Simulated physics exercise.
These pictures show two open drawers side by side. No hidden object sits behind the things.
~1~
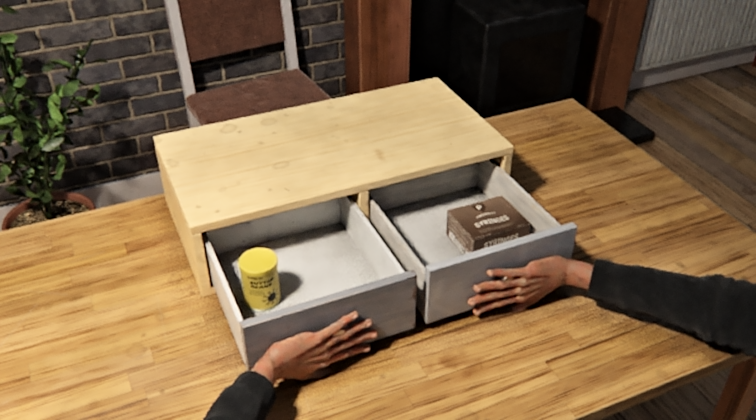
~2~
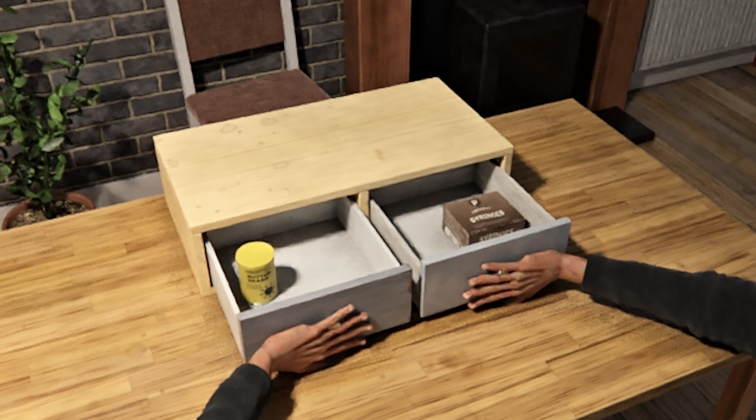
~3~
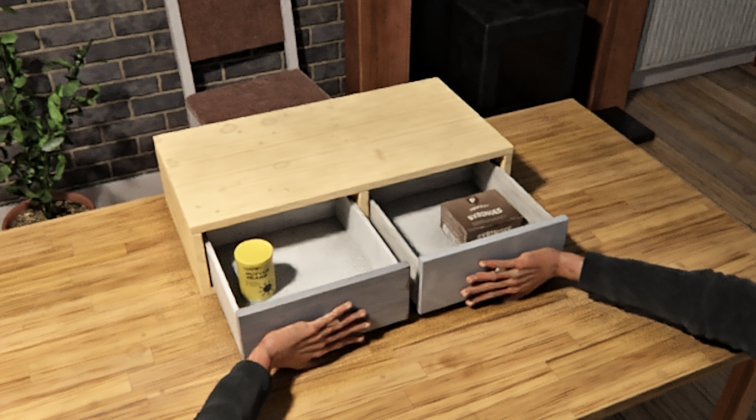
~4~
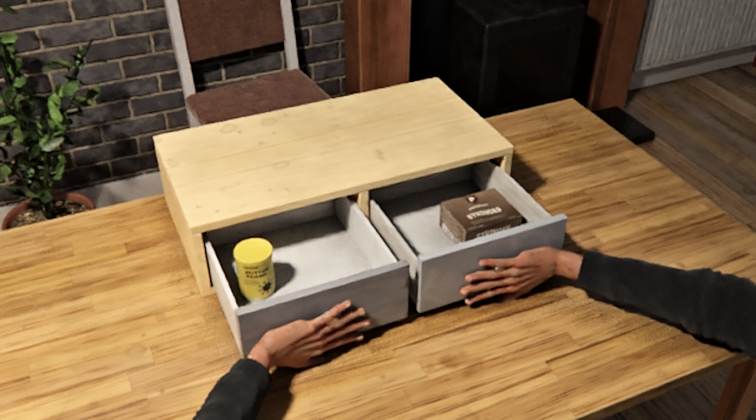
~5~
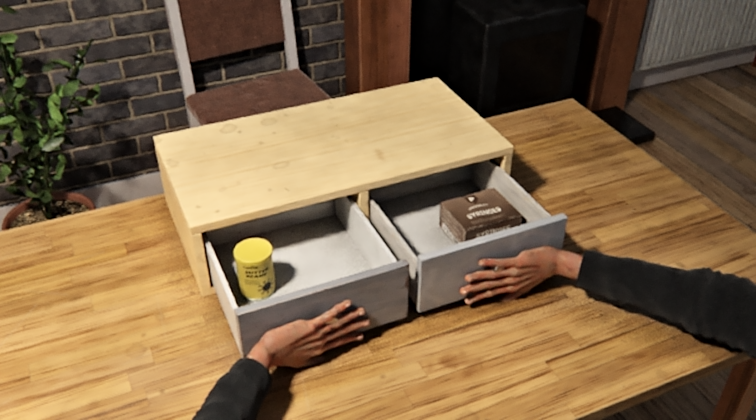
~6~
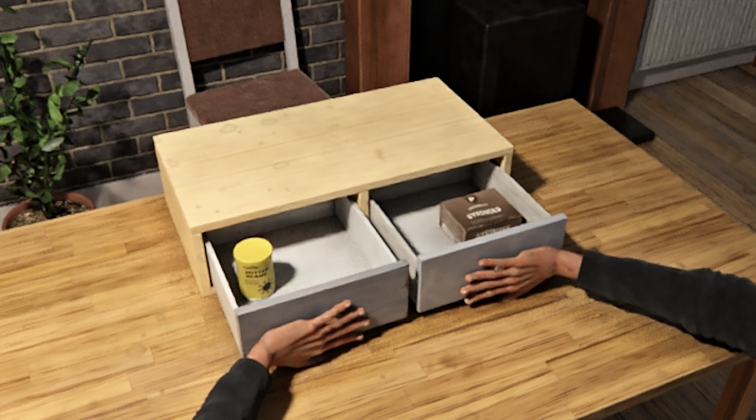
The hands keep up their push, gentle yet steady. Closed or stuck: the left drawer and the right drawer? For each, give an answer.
Left: Fully closed; right: Fully closed.
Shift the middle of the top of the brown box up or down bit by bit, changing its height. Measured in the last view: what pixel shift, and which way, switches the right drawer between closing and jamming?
Shift: About 24 px, direction up.
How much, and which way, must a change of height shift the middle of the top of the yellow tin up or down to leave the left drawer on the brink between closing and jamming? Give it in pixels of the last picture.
Move it up by about 24 pixels.
Then, 0.52 s on from there, left drawer about half in; right drawer about half in.
In the end, the left drawer closes; the right drawer closes.
